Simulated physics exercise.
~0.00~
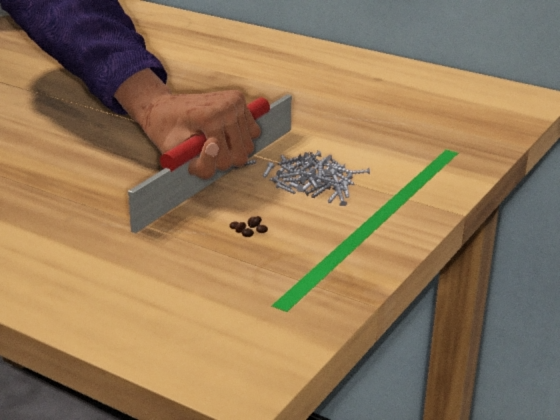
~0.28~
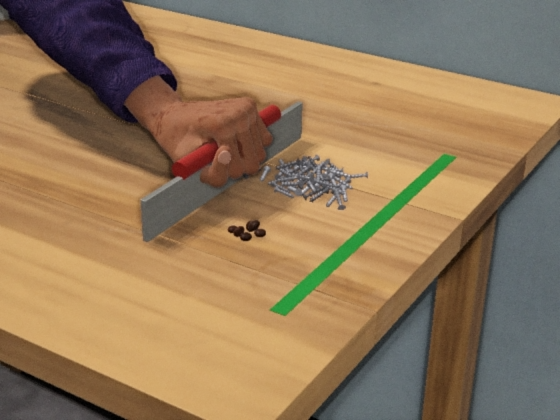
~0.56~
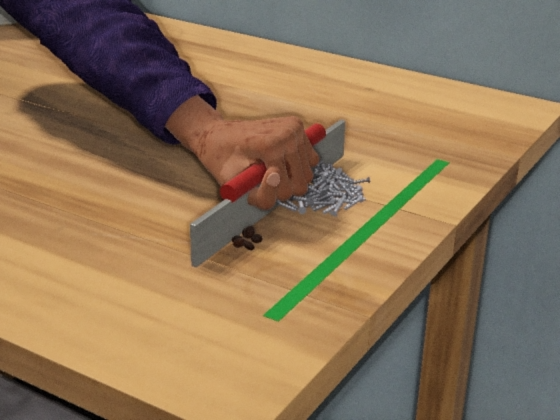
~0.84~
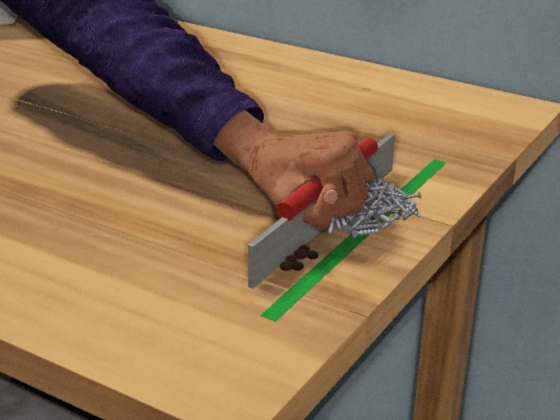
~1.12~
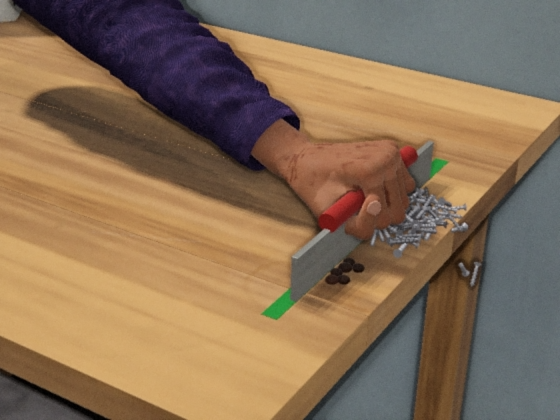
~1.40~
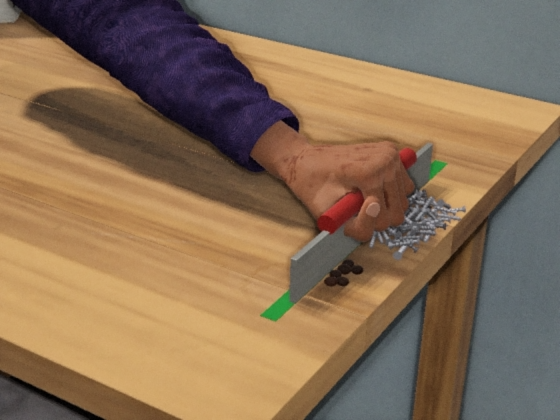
On a light wooden table against a blue-grey wall, seen from above at an angle by a slightly swaying camera, a hand in a purple sleeve grips a flat metal scraper by its red handle. To its right lie a heap of small silvery metal pieces and, nearer the viewer, a few dark brown beans, with a green tape strip beyond. The hand slides the scraper right, gathering both heaps and pushing them across the tape. It stops at the strip, as a few silvery pieces tumble over the table's edge. The beans and most silvery pieces remain on top.
